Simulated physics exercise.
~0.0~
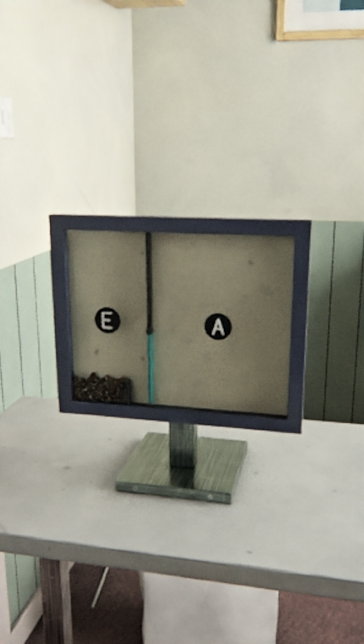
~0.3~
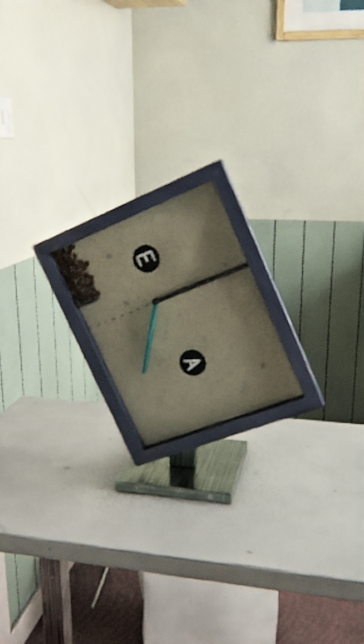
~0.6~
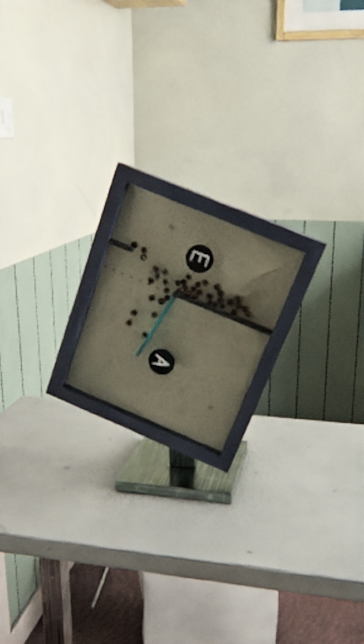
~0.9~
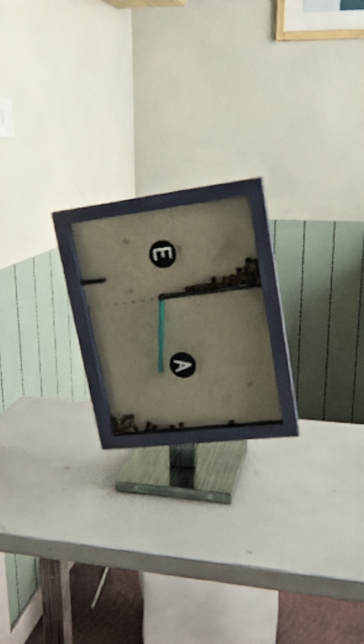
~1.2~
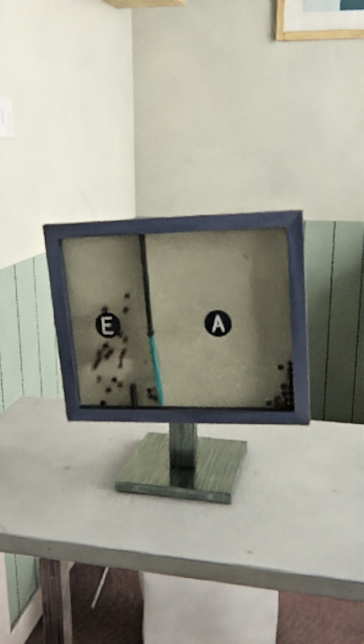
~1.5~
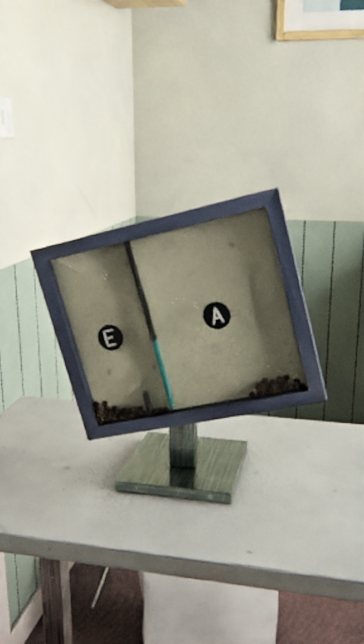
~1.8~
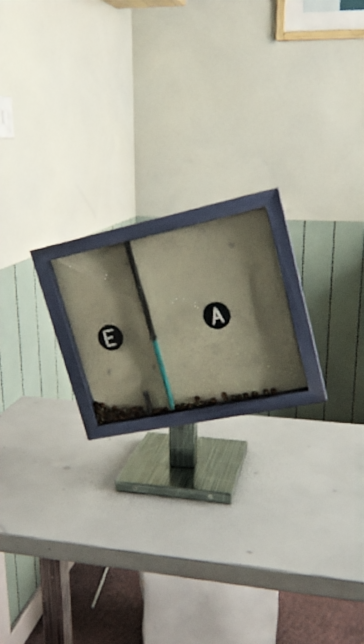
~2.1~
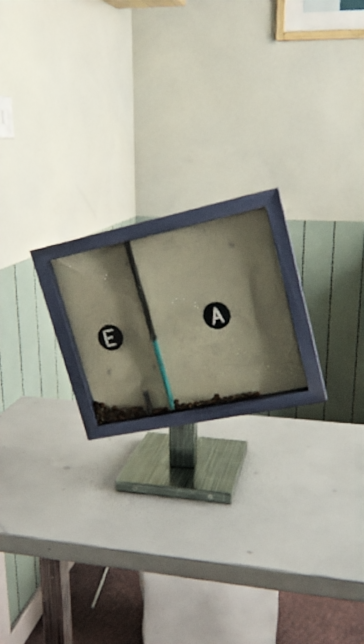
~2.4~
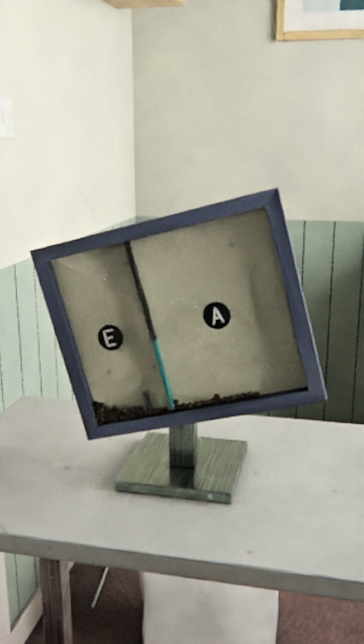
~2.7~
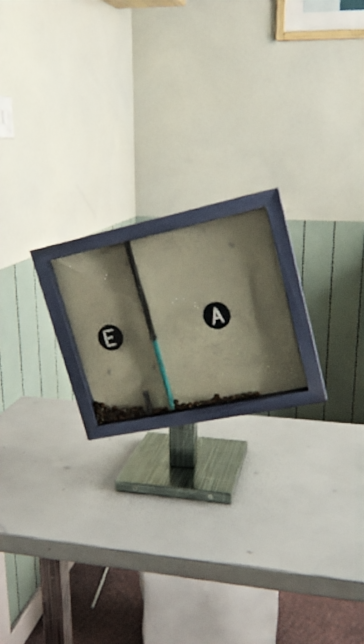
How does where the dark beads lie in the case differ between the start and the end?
At the start the beads are all piled in the bottom left corner, in side E. At the end they are spread further right along the bottom, with some still in side E and the rest in side A.
